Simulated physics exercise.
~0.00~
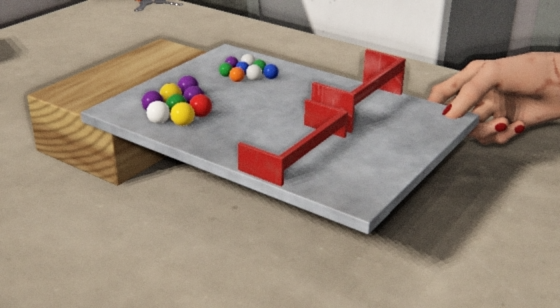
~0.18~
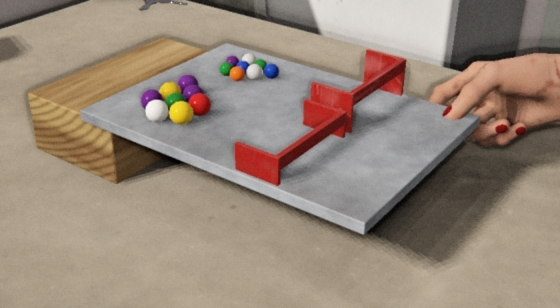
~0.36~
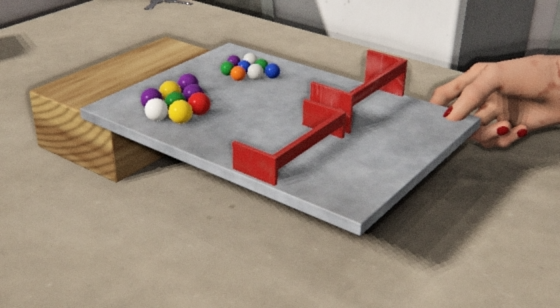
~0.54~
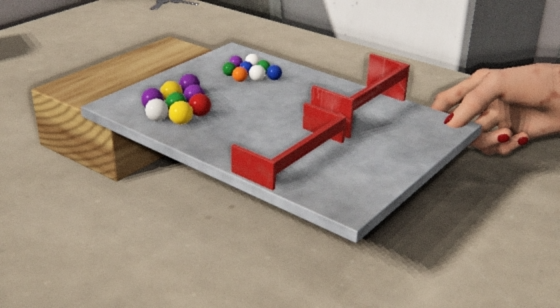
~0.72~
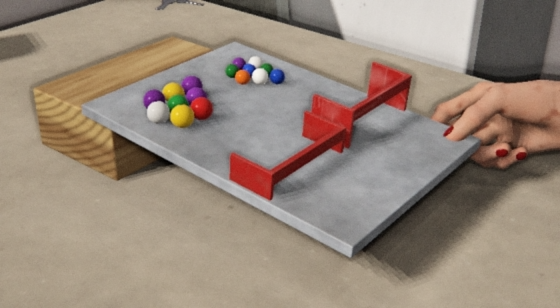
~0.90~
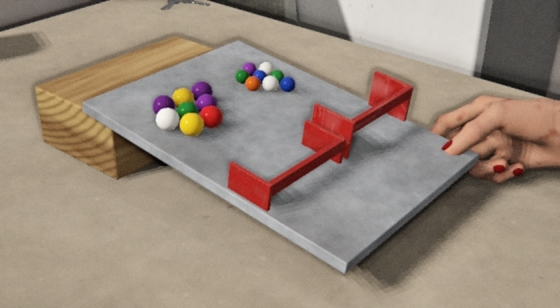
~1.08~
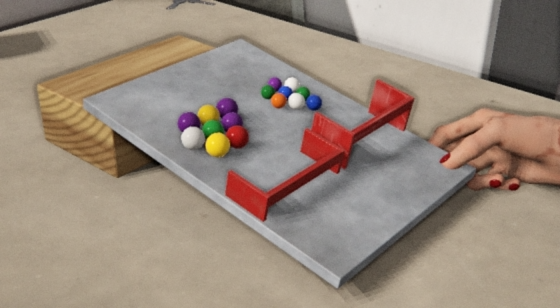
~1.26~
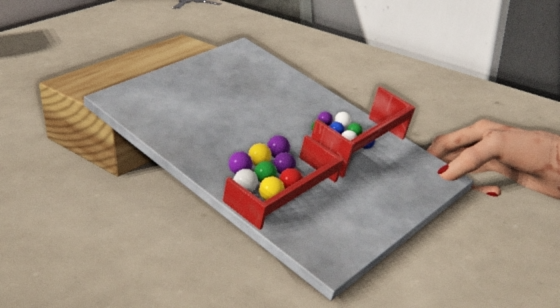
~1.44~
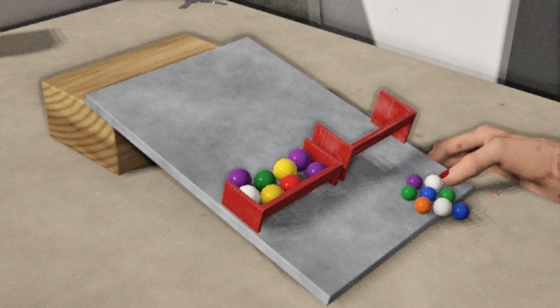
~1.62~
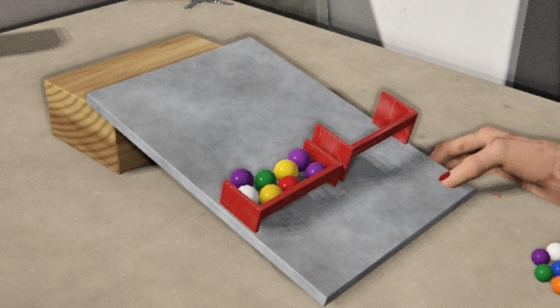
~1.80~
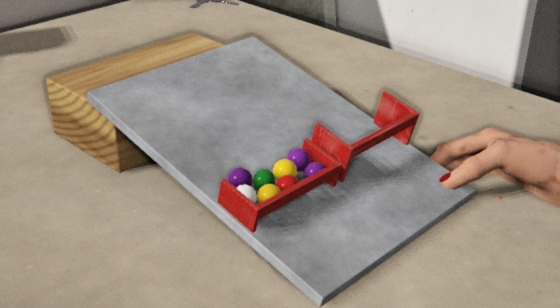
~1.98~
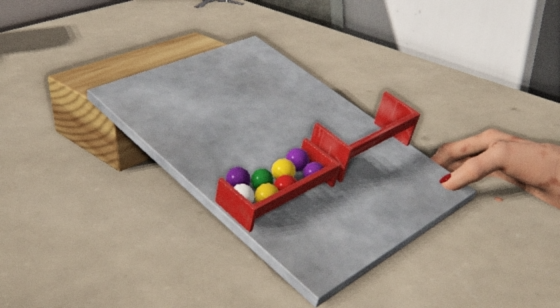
Two clusters of colorful balls rolled down a gray board as a hand lowered its free end into a ramp; the smaller balls slipped under their red bar and off the board, while the bigger ones stayed caught behind theirs.
